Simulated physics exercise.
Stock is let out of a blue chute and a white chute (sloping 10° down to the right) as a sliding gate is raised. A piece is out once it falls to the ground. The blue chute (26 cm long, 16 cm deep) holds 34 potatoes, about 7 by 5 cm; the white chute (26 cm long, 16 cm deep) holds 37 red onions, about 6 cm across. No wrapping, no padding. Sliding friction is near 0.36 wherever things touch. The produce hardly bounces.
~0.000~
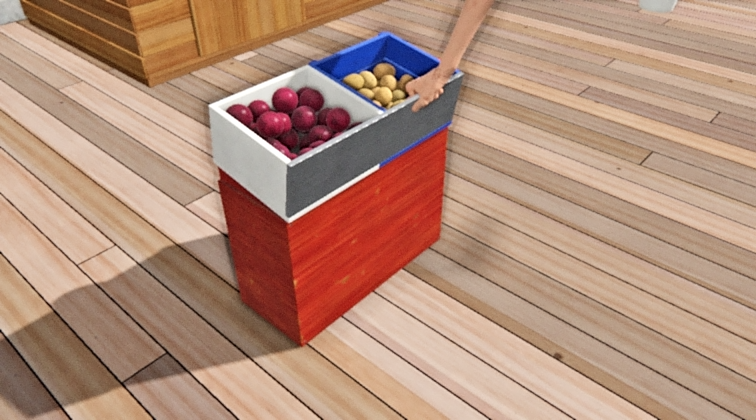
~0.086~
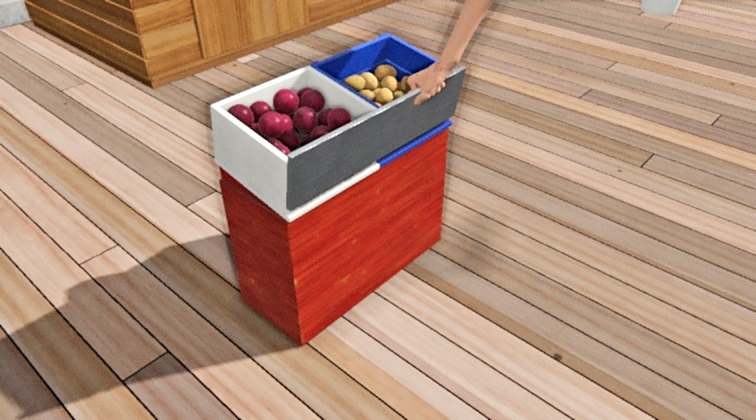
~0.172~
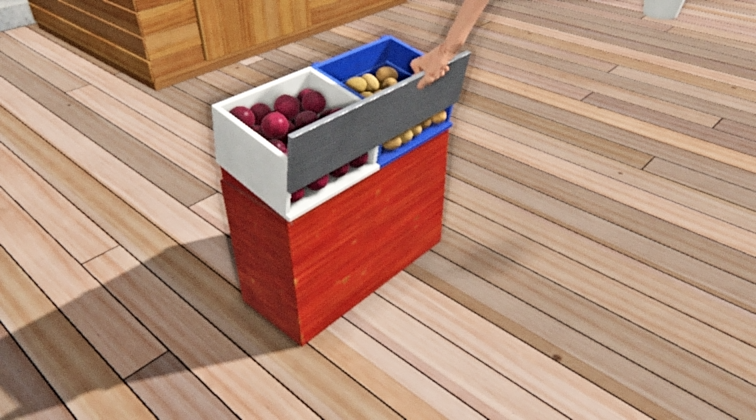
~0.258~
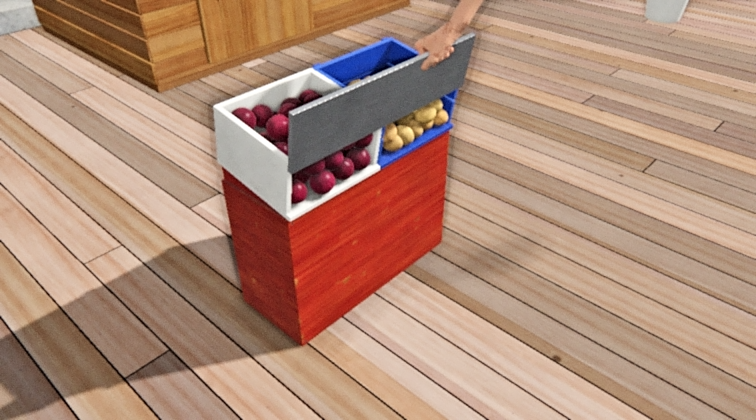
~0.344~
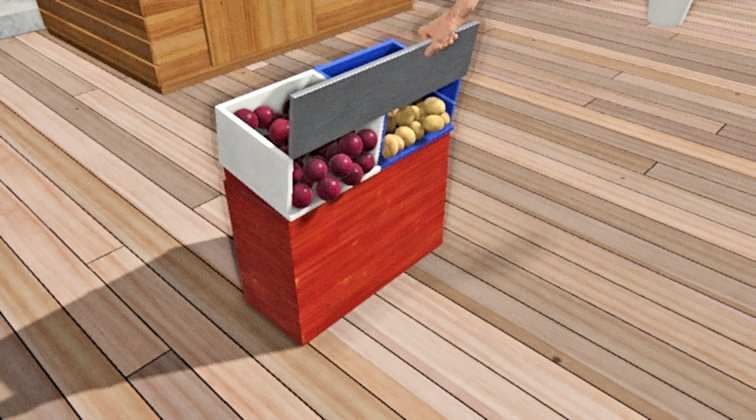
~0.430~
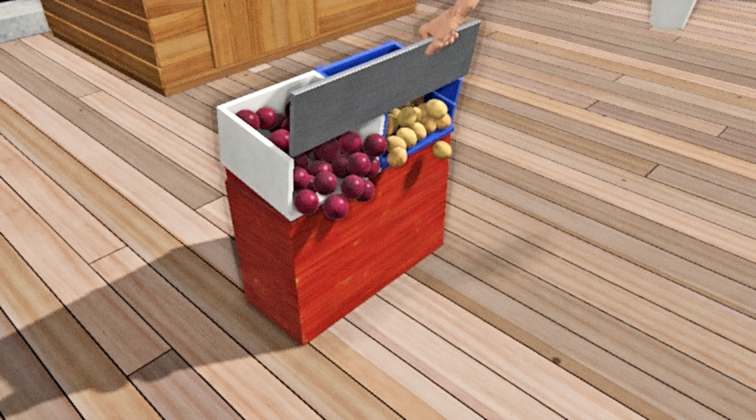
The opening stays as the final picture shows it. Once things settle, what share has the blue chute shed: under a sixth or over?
The blue chute loses over a sixth of its potatoes.
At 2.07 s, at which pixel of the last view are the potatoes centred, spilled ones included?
At about (415, 124).
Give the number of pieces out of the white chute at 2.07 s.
Out by then, roughly: White chute 35.
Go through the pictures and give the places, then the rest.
In the first frame (places track the rim corner closest to us here), blue chute (its farthest corner) (390, 34); white chute (289, 162); gap 0 cm; none in free fall.
The second frame shows blue chute (391, 36); gap 2 cm.
The third frame shows blue chute (392, 38); gap 7 cm.
The fourth frame shows blue chute (393, 40); gap 13 cm.
The fifth frame shows blue chute (394, 42); gap 17 cm.
The sixth frame shows blue chute (395, 43); white chute (291, 161); gap 18 cm; none in free fall.
After 0.84 s, the blue chute is down by 4 of 34 and the white chute is down by 16 of 37.
After 1.35 s, the blue chute is down by 6 of 34 and the white chute is down by 29 of 37.
After 2.07 s, the blue chute is down by 13 of 34 and the white chute is down by 37 of 37.
When it is over (at 2.99 s), the blue chute is down by 13 of 34 and the white chute is down by 37 of 37. Asked share, 13 of 34, 38 per cent.
